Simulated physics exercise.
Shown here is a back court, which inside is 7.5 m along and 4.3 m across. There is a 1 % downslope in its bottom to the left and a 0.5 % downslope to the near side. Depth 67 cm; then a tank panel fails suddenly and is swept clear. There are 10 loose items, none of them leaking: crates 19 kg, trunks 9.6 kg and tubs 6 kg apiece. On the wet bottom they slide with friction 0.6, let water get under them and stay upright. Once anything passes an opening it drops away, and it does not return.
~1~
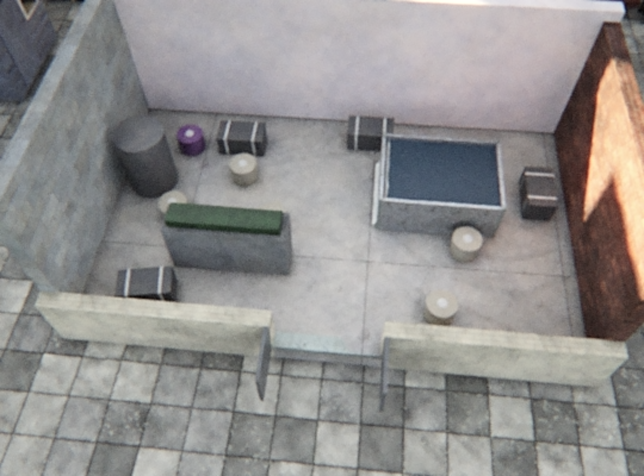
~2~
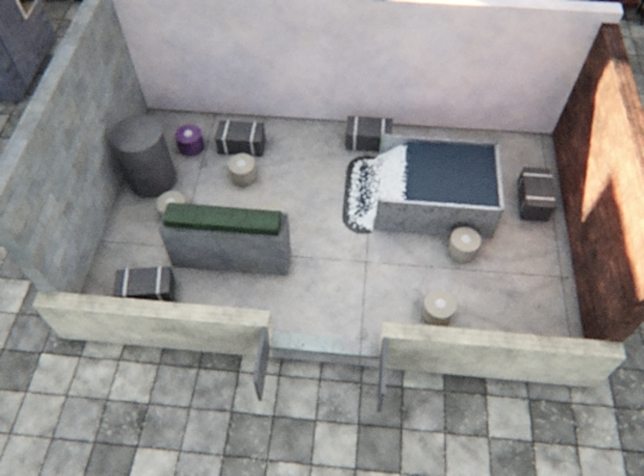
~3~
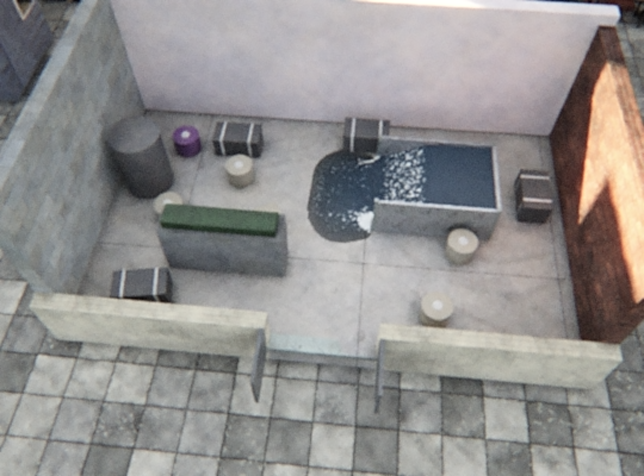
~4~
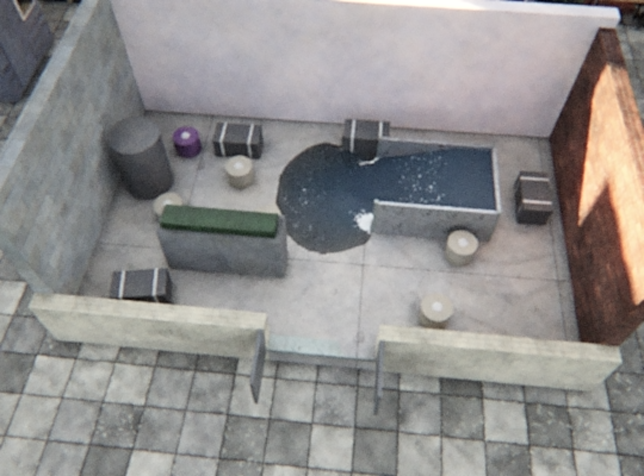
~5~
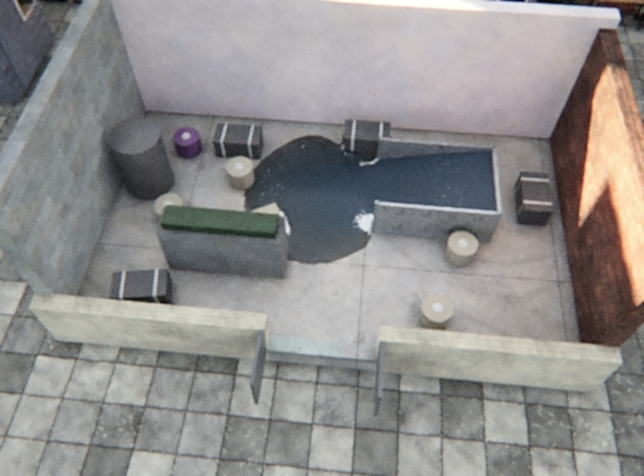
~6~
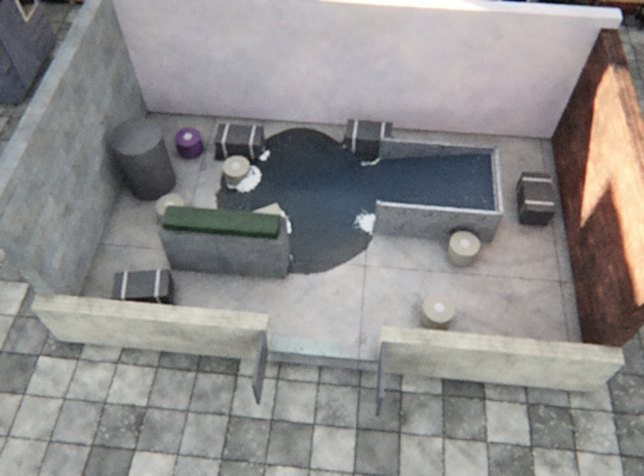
To begin with, dark water fills a raised rectangular tank on the right of a walled court scattered with trunks and tubs. White, foamy water then pours from the tank's left end, and a dark pool spreads leftward across the floor, reaching the green-topped block and surrounding a pale tub.
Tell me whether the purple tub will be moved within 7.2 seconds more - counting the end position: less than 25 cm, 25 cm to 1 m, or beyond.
Well, as for the purple tub, it gets shoved a short way.
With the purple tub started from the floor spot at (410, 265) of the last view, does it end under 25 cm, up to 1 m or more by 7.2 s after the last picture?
Put there, it goes a little way.
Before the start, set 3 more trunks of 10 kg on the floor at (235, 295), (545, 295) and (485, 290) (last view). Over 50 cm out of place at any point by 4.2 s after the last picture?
Well, in that order it's higher, lower and lower.
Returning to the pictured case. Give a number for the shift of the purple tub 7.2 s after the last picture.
Some 60 cm, give or take.
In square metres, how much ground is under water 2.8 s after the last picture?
19 m2.
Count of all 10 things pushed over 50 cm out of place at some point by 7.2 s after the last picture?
9.
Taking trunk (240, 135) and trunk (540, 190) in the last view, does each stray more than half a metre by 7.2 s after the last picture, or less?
The first topped the threshold, and the second never reached the threshold.
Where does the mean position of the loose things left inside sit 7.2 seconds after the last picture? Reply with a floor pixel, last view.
Somewhere near (387, 222).
Then, 0.9 s after the last picture the purple tub is near (158, 122), 0.7 m from its start, aground; 0 of 10 are out; 2 afloat.
Then, 2.8 s after the last picture the purple tub is near (160, 107), 0.8 m from its start, afloat; 0 of 10 are out; 4 afloat.
Then, 4.8 s after the last picture the purple tub is near (178, 139), 0.2 m from its start, afloat; 0 of 10 are out; 6 afloat.
Then, 7.2 s after the last picture the purple tub is near (203, 157), 0.6 m from its start, afloat; 1 of 10 are out; 5 afloat.
